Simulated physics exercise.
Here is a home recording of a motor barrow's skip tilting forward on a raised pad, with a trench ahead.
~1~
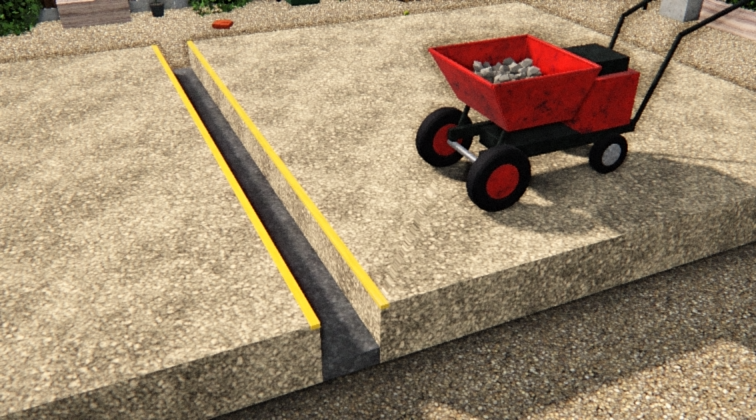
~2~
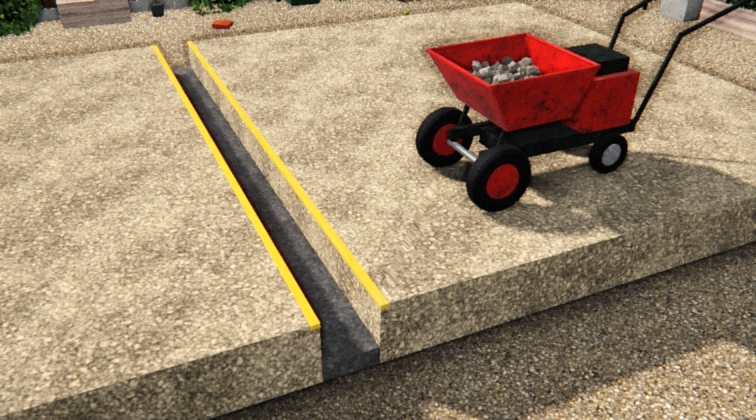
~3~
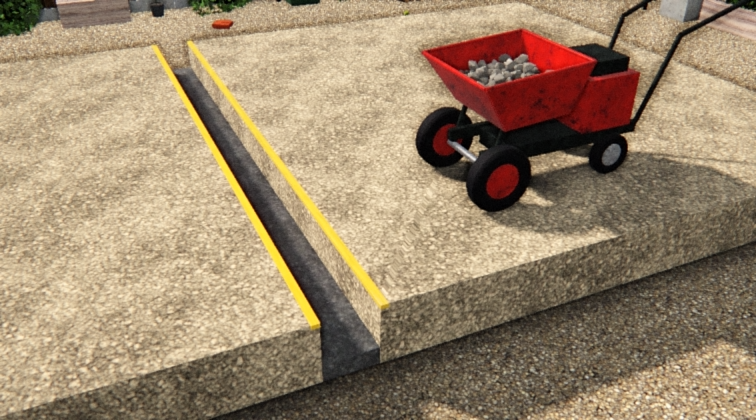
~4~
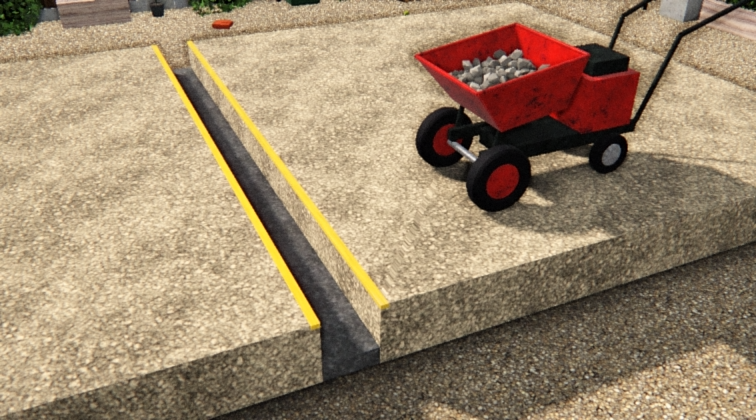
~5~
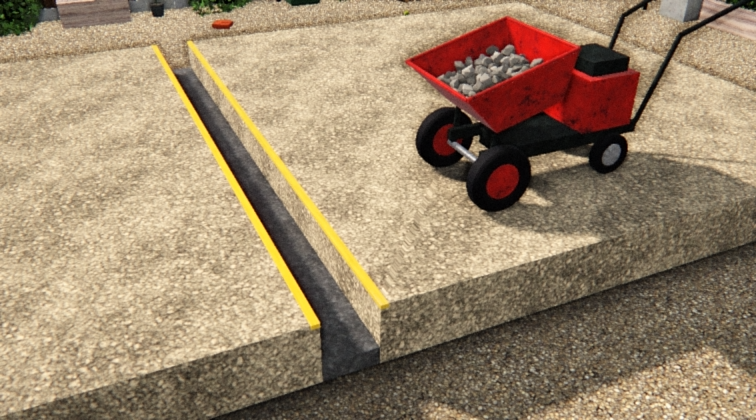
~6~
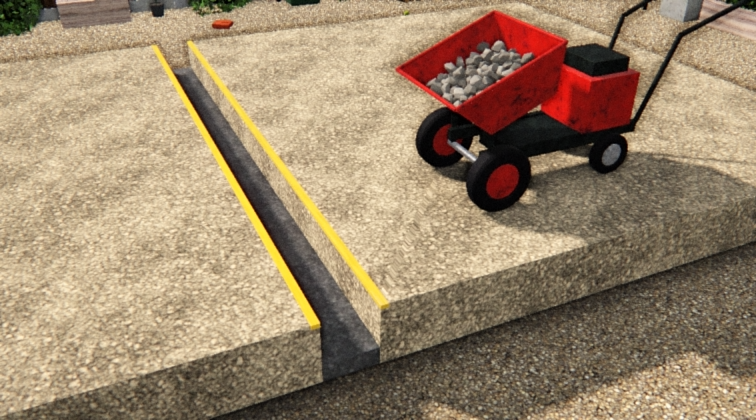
To begin with, a red motor barrow loaded with broken stones stands on a raised pad, its skip level, with a yellow-edged trench to its left. The skip then tilts forward, barely at first and then clearly, its lip lowering toward the left while the wheels stay still.
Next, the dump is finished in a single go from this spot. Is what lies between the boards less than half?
The trench will most likely get the lesser share of it.
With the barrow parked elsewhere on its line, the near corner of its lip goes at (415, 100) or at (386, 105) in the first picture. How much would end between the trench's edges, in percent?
90 %, then 40 %.
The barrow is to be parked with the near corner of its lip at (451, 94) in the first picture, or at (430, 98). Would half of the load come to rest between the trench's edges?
The bulk; the bulk.
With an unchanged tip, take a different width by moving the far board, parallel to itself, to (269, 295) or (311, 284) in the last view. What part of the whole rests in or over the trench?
Roughly 20 % and 20 %.
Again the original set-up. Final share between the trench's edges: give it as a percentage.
I'd put that share near 20 per cent.
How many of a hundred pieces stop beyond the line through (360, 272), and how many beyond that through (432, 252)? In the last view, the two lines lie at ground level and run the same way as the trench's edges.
Respectively 20 and 90 percent.
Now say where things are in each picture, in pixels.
The first picture shows lip of the skip at (493, 87), level; top of the load at (506, 80), broken stones; first edge of the trench at (360, 271); far edge at (295, 288), the trench under half as wide as the skip, and about as deep as wide.
The second picture shows lip of the skip at (491, 87), tipped barely; top of the load at (505, 79).
The third picture shows lip of the skip at (486, 90), tipped barely; top of the load at (516, 75).
The fourth picture shows lip of the skip at (478, 94), tipped a little; top of the load at (511, 72).
The fifth picture shows lip of the skip at (467, 101), tipped clearly; top of the load at (517, 68).
The sixth picture shows lip of the skip at (456, 110), tipped clearly; top of the load at (510, 59); first edge of the trench at (360, 271); far edge at (295, 288).
Soon, skip tipped steeply; all in the skip.
A while on, skip tipped right over; most in the skip; a small part short of the trench; a stray few falling.
Towards the end, skip tipped right over; about a quarter in the skip; about two thirds short of the trench; a small part in or heaped over the trench.
Finally, skip tipped right over; a small part in the skip; about two thirds short of the trench; about a quarter in or heaped over the trench; none beyond it.
